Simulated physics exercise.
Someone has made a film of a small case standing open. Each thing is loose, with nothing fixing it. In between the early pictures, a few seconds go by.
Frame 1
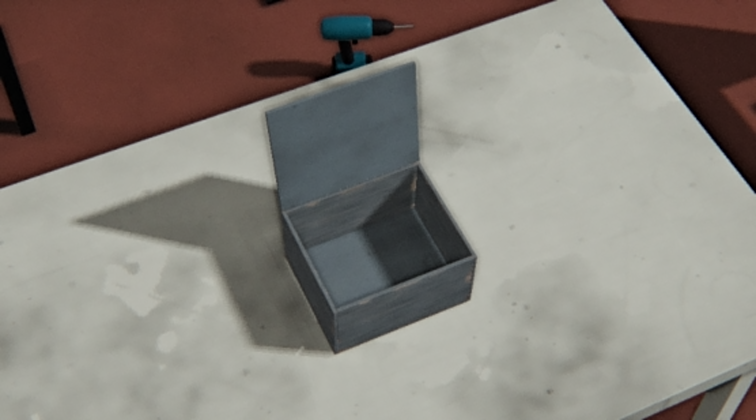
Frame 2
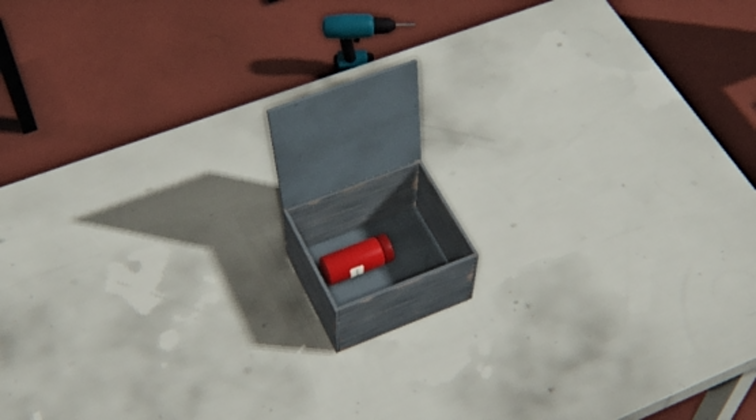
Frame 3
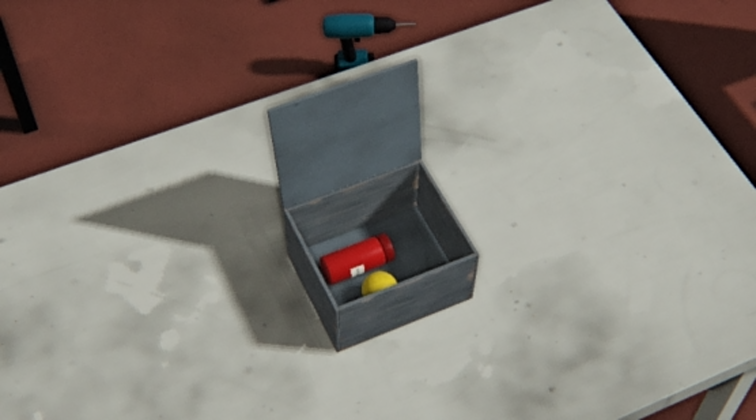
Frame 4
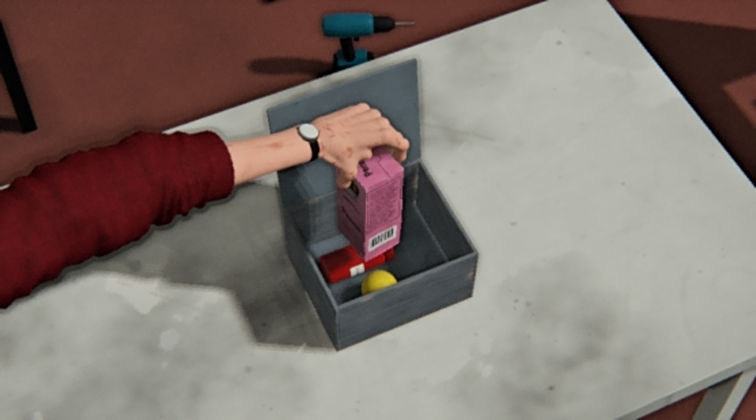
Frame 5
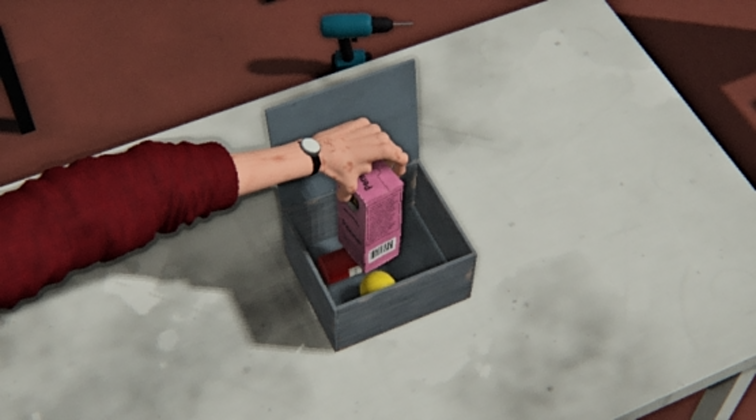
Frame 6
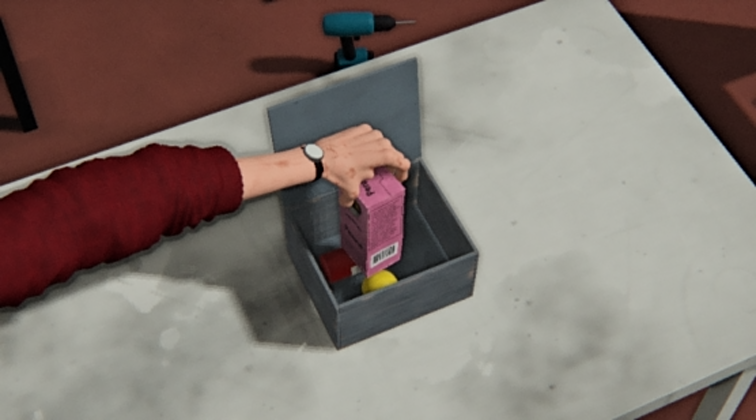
In an open grey box, a red bottle and yellow ball appear, then a hand lowers a pink carton.
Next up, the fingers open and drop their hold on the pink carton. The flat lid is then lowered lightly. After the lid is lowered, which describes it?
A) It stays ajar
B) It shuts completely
Option A: It stays ajar.
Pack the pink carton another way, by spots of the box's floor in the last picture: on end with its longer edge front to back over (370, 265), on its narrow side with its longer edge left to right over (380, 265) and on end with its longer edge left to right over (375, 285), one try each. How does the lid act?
First try leaves it partly open, second try leaves it shut, third try leaves it partly open.
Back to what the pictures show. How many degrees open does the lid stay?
Roughly 25 degrees above the rim.
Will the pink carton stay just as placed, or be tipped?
After all that, it finishes out of line.
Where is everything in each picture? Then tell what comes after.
The last thing is not in view yet, in the first frame.
The last thing is not in view yet, in the second frame.
The last thing is not in view yet, in the third frame.
Still above its spot; pink carton (369, 201), in the fourth frame.
Still above its spot; pink carton (369, 213), in the fifth frame.
Put in, still held; pink carton (371, 218), in the sixth frame.
Then, 0.40 s past the last view, pink carton rocked 21° from its first pose near (362, 217); red shaker displaced about its own width; yellow lemon displaced a little.
Then, 1.30 s past the last view, lid 83° above the rim; pink carton rocked 38° from its first pose near (373, 258); red shaker displaced about its own width; yellow lemon displaced about its own width.
Then, 1.70 s past the last view, lid 46° above the rim; pink carton rocked 38° from its first pose near (373, 258); red shaker displaced about its own width; yellow lemon displaced about its own width.
Then, 2.10 s past the last view, lid 26° above the rim; pink carton rocked 38° from its first pose near (373, 258); red shaker displaced about its own width; yellow lemon displaced about its own width.
Finally, lid 26° above the rim; down or leaning hard in the box, pink carton; moved from the start, yellow lemon and red shaker. Final places as the last picture's camera would see them, pink carton near (373, 258).
